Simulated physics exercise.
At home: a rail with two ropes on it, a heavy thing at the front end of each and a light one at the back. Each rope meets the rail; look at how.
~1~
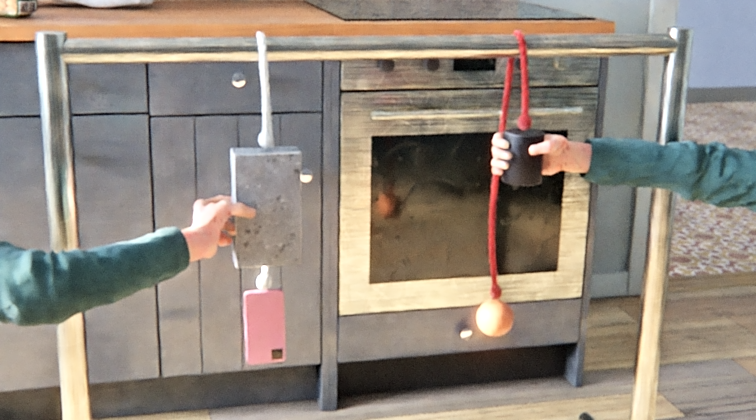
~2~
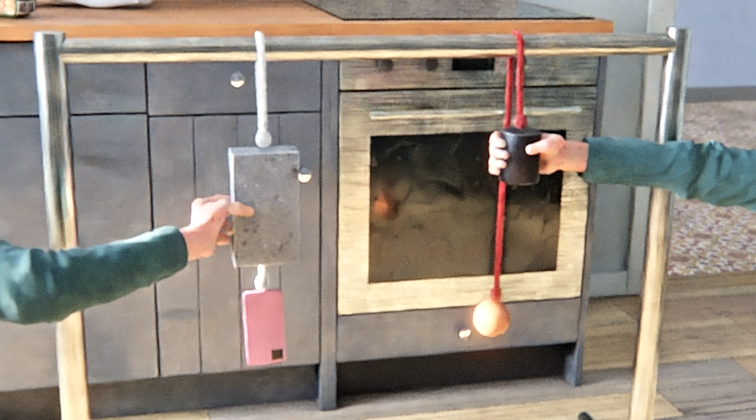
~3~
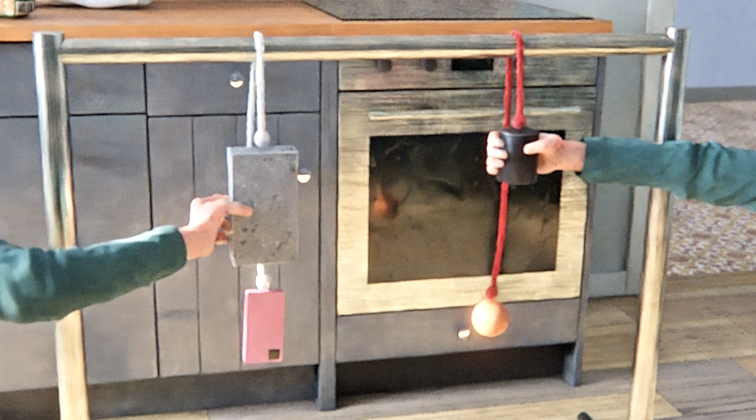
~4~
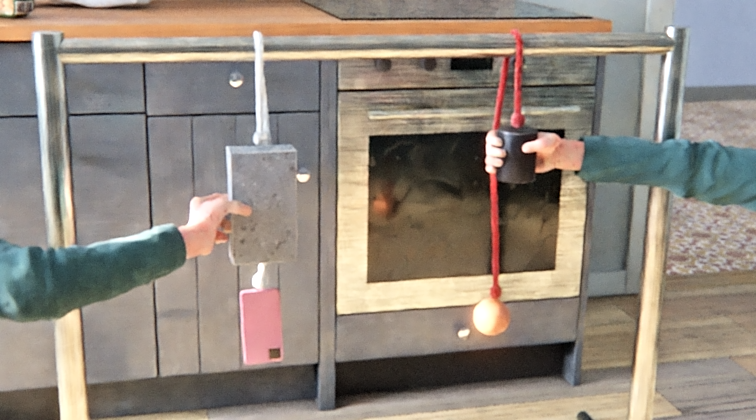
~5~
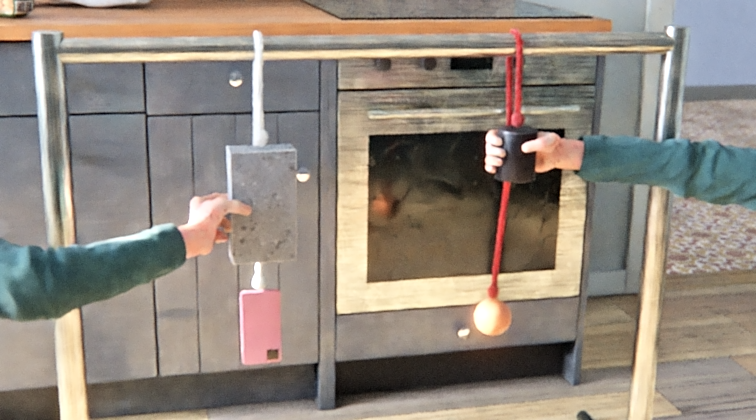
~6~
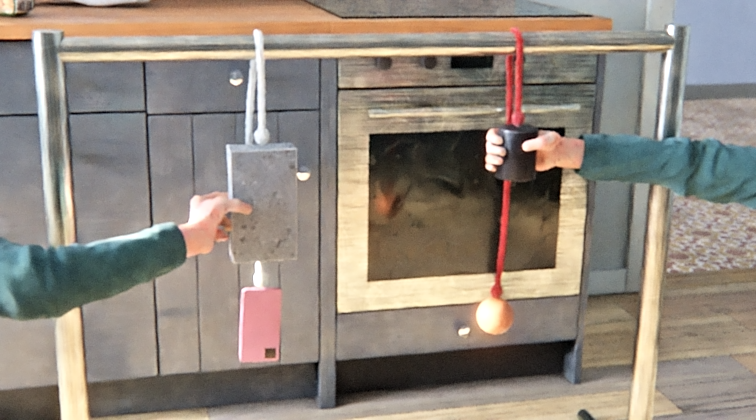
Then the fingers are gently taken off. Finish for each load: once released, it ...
The paver drops; the weight drops.
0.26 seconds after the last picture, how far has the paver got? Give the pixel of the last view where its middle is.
You'd find it near pixel (264, 271).
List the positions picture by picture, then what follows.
Paver (266, 207); weight (523, 156); left phone (265, 327); right orange (495, 318), in the first picture.
Paver (265, 206); weight (520, 156), in the second picture.
Paver (263, 206); weight (518, 156), in the third picture.
Paver (262, 205); weight (517, 154), in the fourth picture.
Paver (262, 204); weight (516, 154), in the fifth picture.
Paver (263, 203); weight (517, 152); left rope only laid over the rail; right rope only laid over the rail, in the sixth picture.
Then, 0.26 s on from there, paver dropping near (264, 271); weight dropping near (513, 213).
Then, 0.52 s on from there, paver on the floor; weight on the floor.
In the end, paver on the floor; weight on the floor. The paver runs down to the floor and the weight drops.
